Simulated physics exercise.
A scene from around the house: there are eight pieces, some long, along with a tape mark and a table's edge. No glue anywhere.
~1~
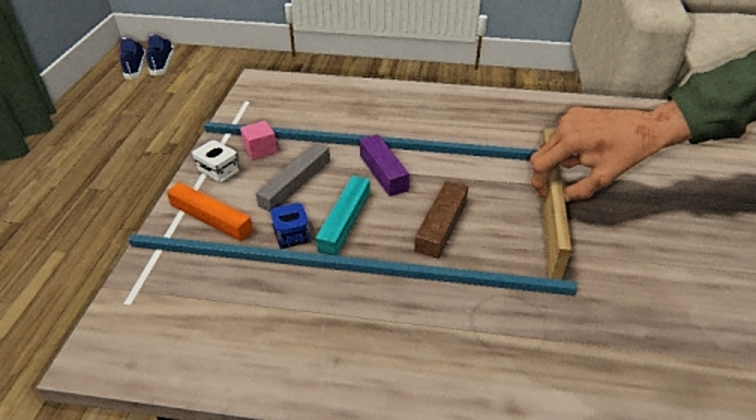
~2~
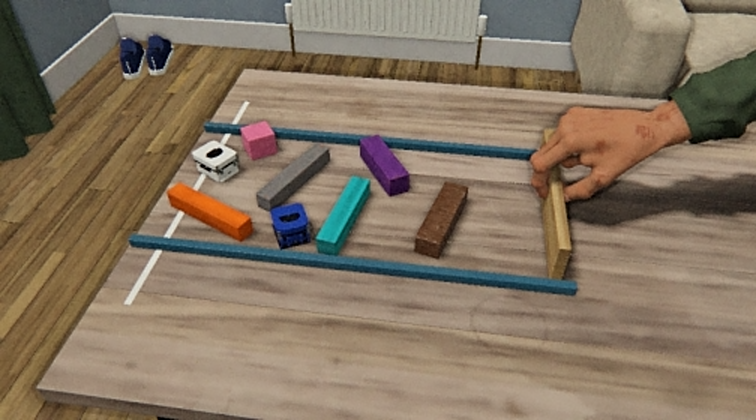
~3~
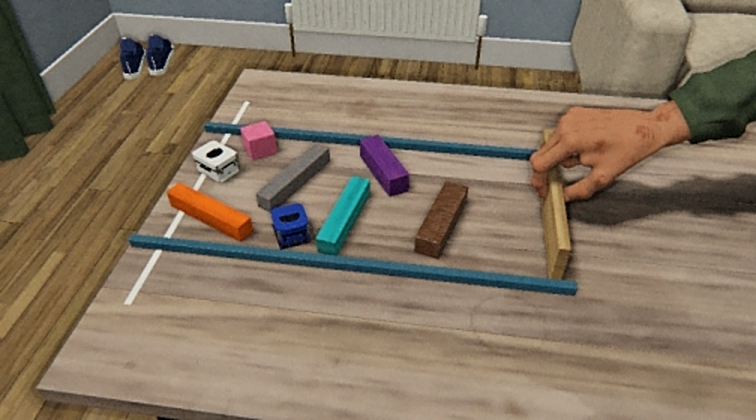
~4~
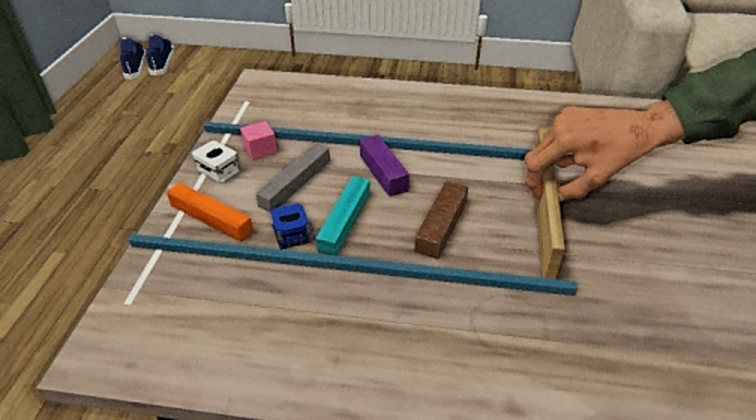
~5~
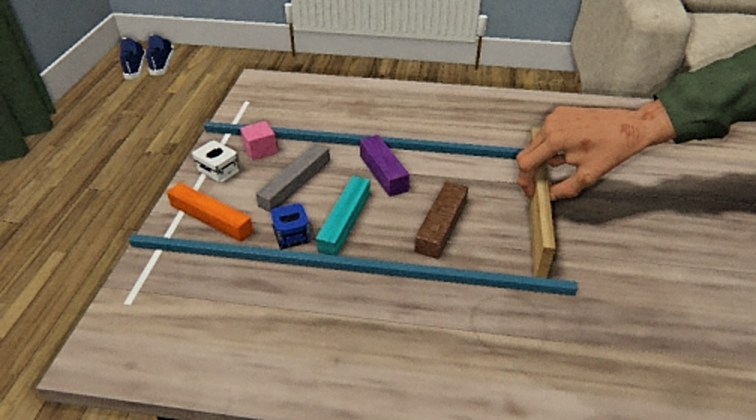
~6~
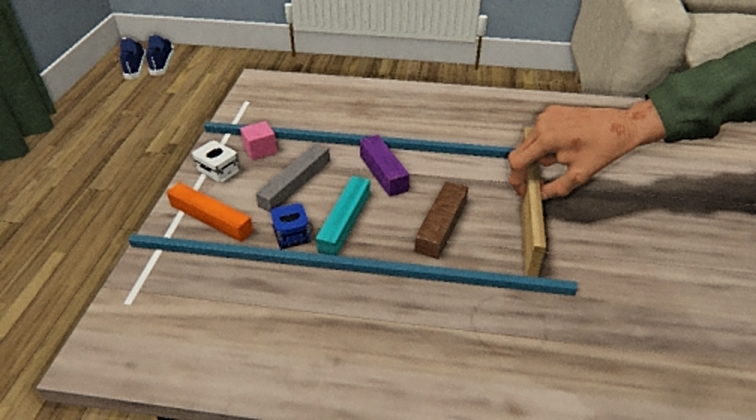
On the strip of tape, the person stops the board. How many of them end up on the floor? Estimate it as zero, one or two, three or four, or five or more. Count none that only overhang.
Estimate: Five or more fall off.
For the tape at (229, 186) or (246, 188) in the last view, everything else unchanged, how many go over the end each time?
First 2, second 1.
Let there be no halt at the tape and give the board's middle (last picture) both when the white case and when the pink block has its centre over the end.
The white case puts it at (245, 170), the pink block at (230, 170).
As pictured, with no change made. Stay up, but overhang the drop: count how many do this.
Overhang count: 0.
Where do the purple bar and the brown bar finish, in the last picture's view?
Reading them off: First (205, 145); then (174, 196).
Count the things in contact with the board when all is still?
The number is 2.
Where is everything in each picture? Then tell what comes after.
White case (216, 162); orange stick (209, 211); pink block (259, 140); board (552, 199); tape (199, 183), in the first frame.
Orange stick (209, 211); purple bar (384, 165), in the second frame.
Pink block (259, 140); board (552, 199), in the third frame.
White case (216, 163); blue case (291, 226), in the fourth frame.
Orange stick (209, 211); grey bar (295, 176), in the fifth frame.
White case (216, 163); orange stick (209, 211); pink block (259, 140); board (530, 197); tape (199, 183), in the sixth frame.
Early on, none off yet; white case at rest near (216, 163); orange stick at rest near (209, 211); pink block at rest near (259, 140).
Finally, the number that fall off is five or more; lost, turquoise stick, blue case, grey bar, pink block, orange stick and white case.
